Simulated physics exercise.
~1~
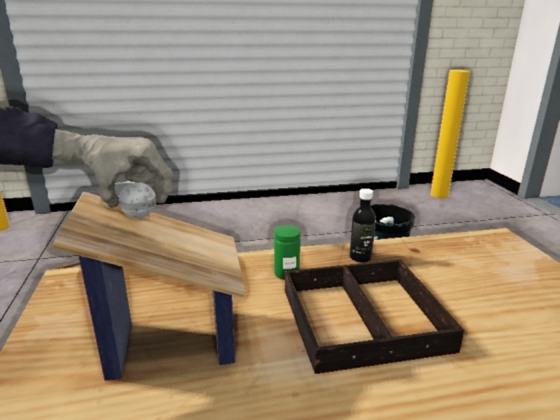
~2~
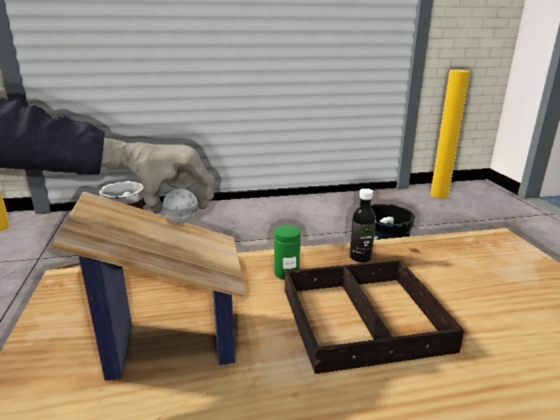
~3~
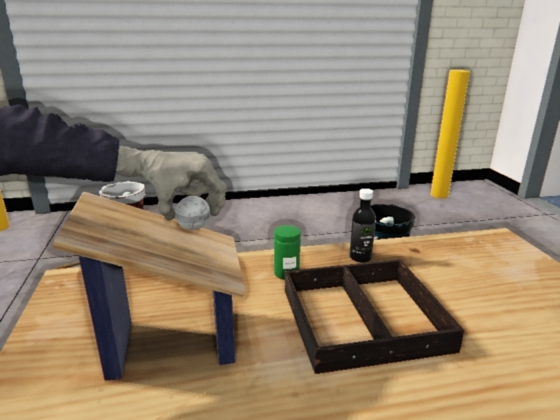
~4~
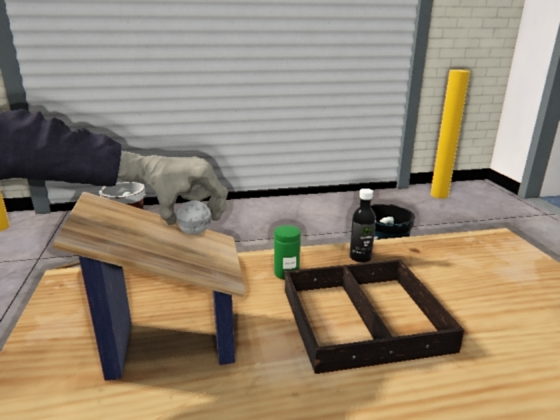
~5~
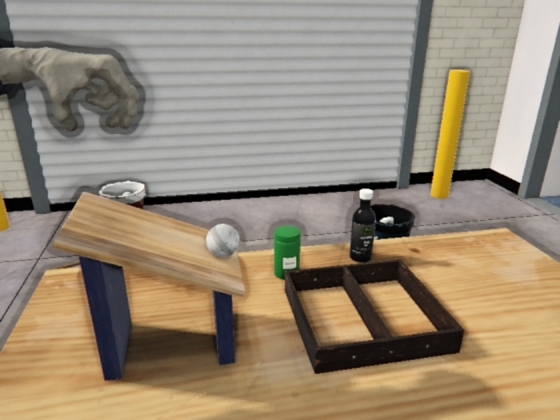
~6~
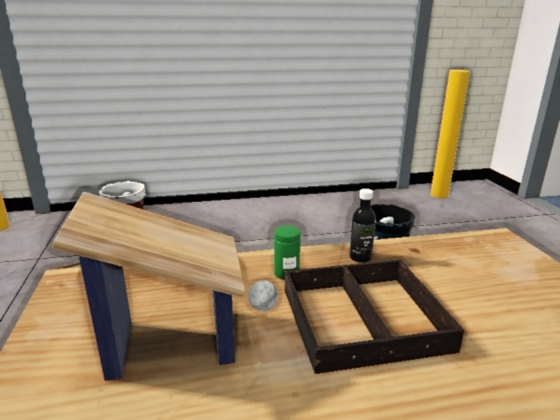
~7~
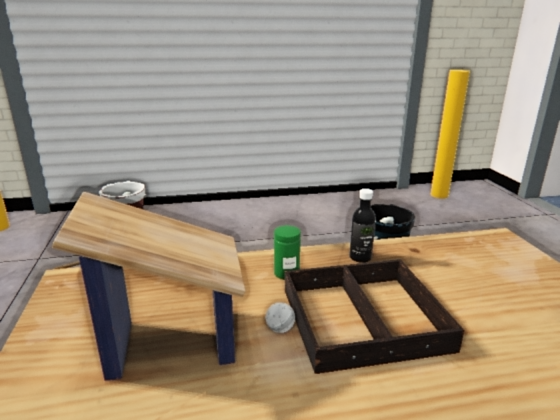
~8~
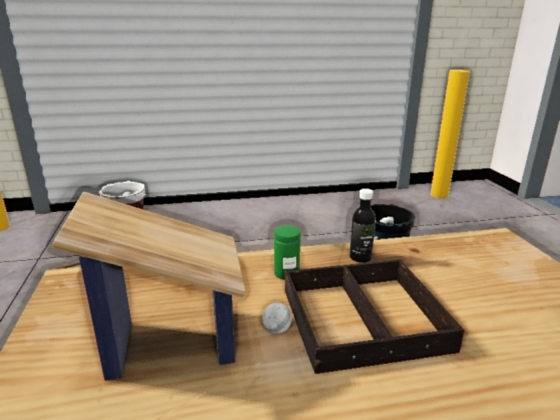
We see a gloved hand move a white ball down a slanted board and let go, drawing back as the ball rolls off the lower edge and comes to rest outside a two-bay tray, near a green jar and a black bottle that stay put.
